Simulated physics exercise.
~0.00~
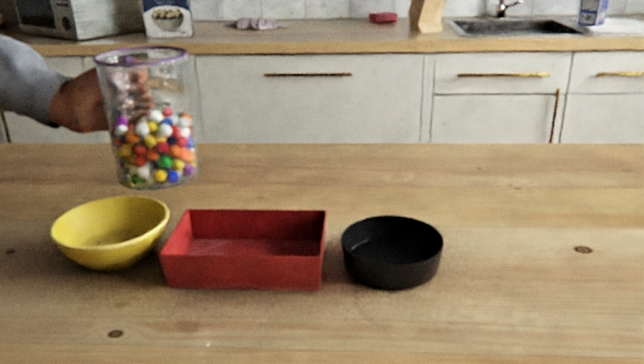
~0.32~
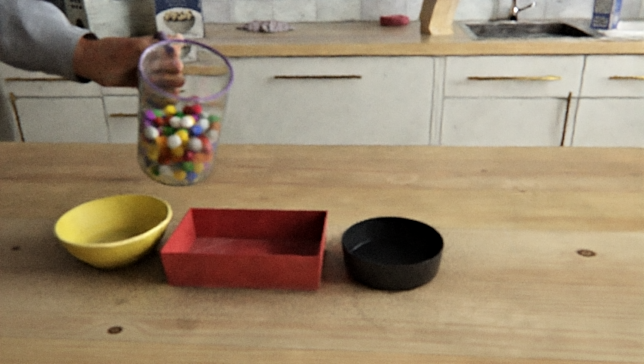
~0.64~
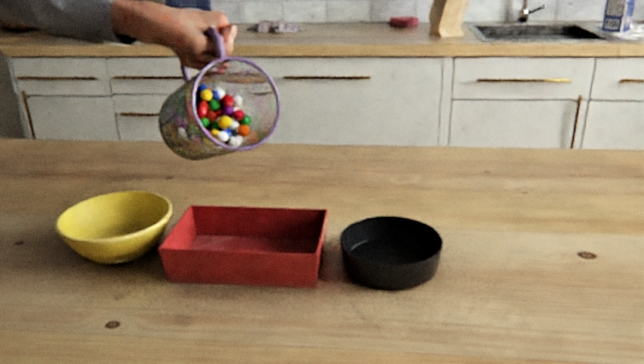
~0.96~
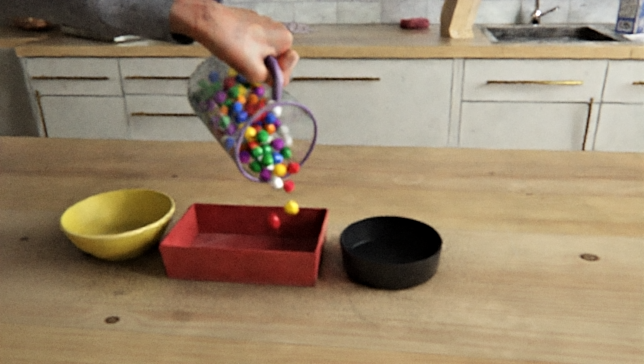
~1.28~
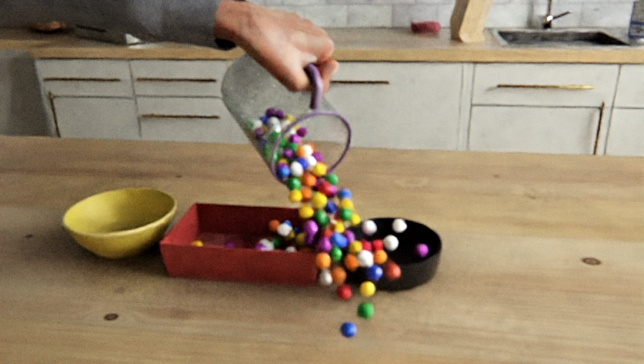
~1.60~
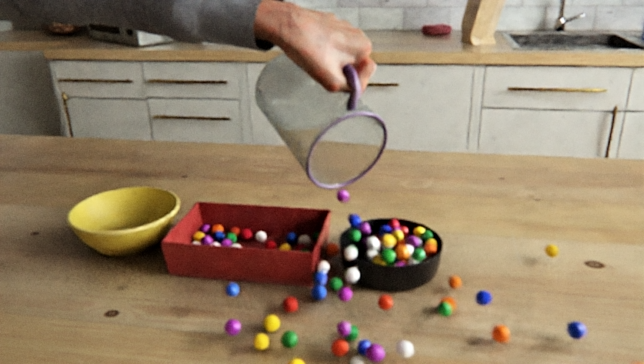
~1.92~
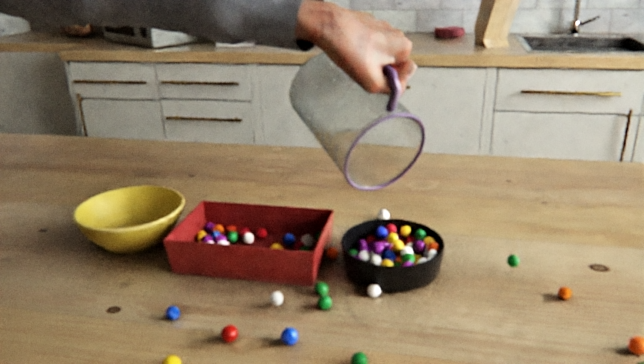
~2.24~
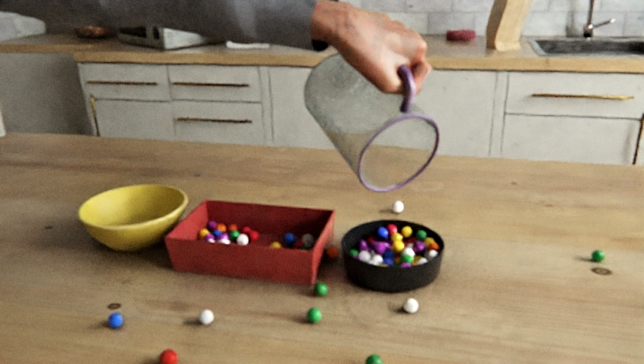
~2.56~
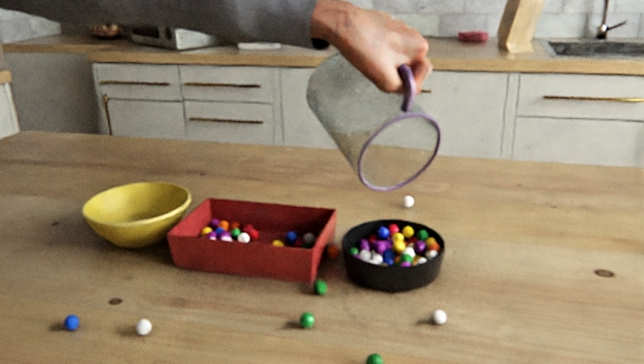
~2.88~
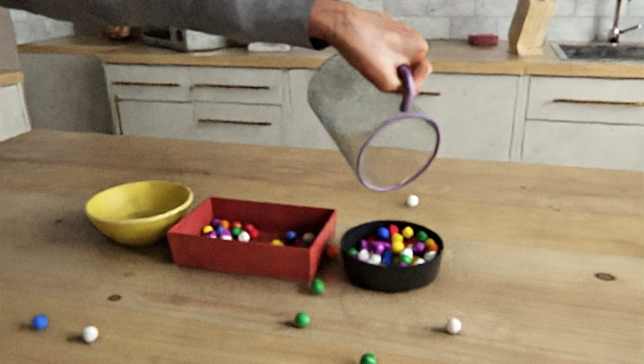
Multicoloured marbles fill a clear, purple-rimmed jug held by a hand above a wooden table, seen from slightly above in a kitchen with pale cabinets and a sink behind. Below stand a yellow bowl on the left, a red rectangular tin in the middle and a black dish on the right. The hand carries the jug rightward and tips it, and marbles drop into the red tin, then pour over its edge and into the black dish. Many scatter and roll across the tabletop. Finally the emptied jug hangs tilted, marbles rest in tin and dish, a few lie loose, and the bowl stays empty.
